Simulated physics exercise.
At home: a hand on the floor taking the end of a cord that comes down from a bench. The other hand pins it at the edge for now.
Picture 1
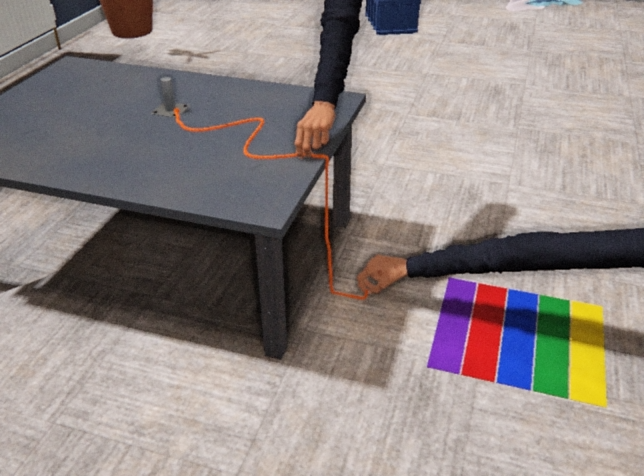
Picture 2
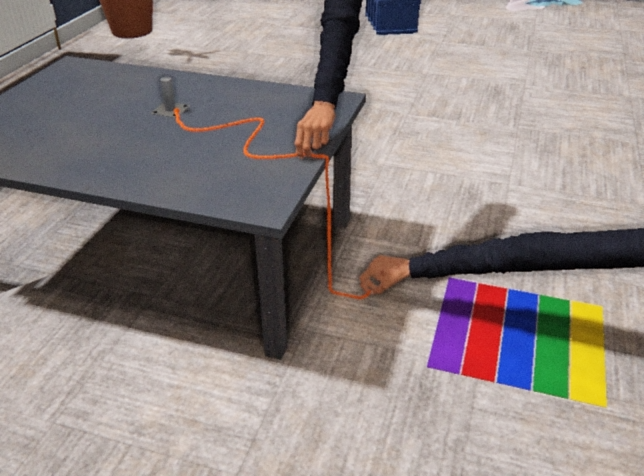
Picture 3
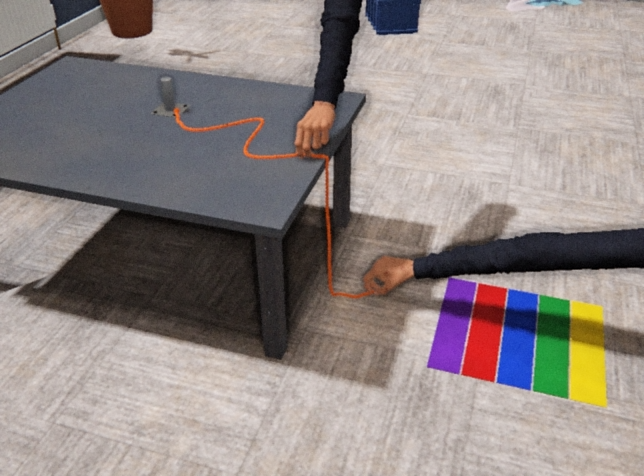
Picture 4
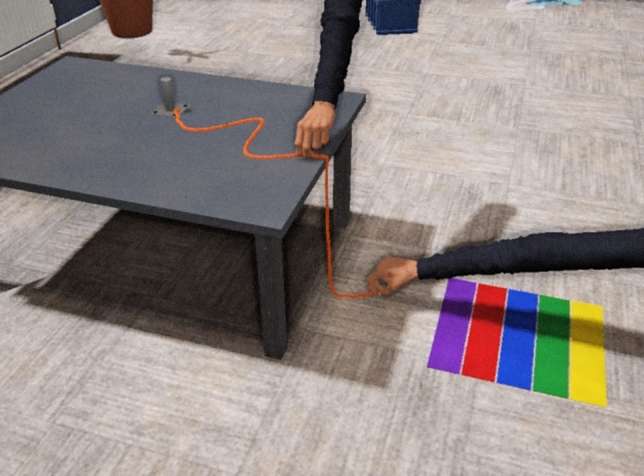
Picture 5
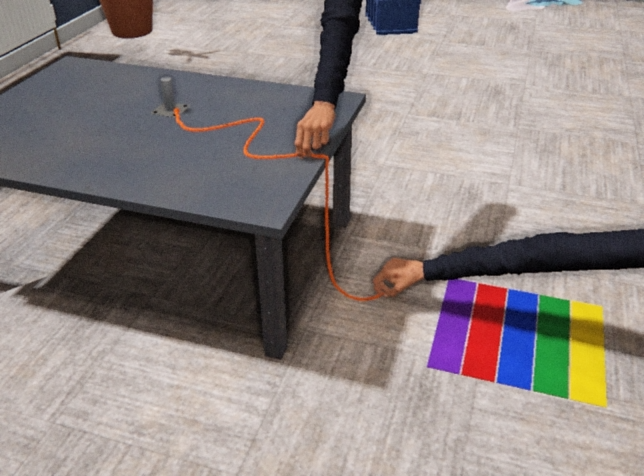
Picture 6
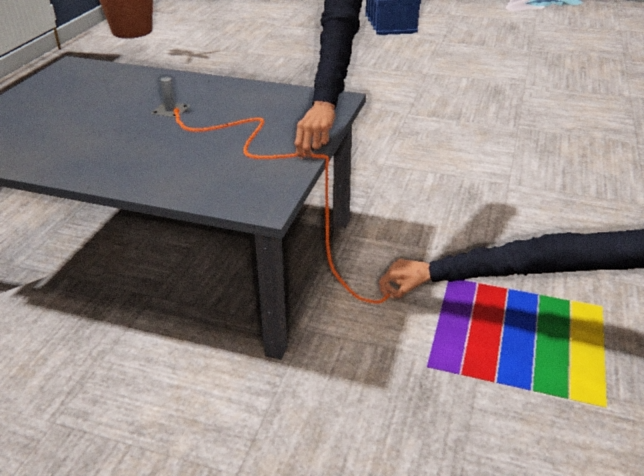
In the video, one hand pins an orange cord at the edge of a dark table while another hand near the floor holds its hanging end and moves it slightly right, toward a sheet of coloured stripes.
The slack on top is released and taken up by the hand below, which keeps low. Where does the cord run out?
The yellow one.
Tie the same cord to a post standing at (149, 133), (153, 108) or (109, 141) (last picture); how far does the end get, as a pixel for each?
About (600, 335), (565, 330) and (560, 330).
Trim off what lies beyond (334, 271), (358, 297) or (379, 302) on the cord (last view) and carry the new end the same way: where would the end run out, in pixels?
In that order: (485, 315), (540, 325) and (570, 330).
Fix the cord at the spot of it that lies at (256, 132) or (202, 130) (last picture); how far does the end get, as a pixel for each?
In that order: (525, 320) and (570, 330).
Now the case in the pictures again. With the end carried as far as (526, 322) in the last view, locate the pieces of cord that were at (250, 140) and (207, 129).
At (330, 139), then (235, 121).
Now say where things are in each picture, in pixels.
End (367, 290); purple (447, 352); red (481, 360); blue (516, 367); green (551, 375); yellow (588, 383), in the first frame.
End (370, 291); cord through (182, 126) (248, 121) (246, 149) (311, 156) (329, 217) (330, 275), in the second frame.
End (374, 291), in the third frame.
End (377, 292); cord through (182, 126) (248, 121) (246, 149) (311, 156) (327, 217) (330, 276), in the fourth frame.
End (383, 293), in the fifth frame.
End (389, 294); cord through (182, 126) (248, 121) (246, 149) (311, 156) (327, 217) (337, 275), in the sixth frame.
Early on, end near (526, 322); over blue.
Midway, end near (567, 330); over green.
At the end of the slack, end near (592, 335); over yellow. It halts on the yellow strip.
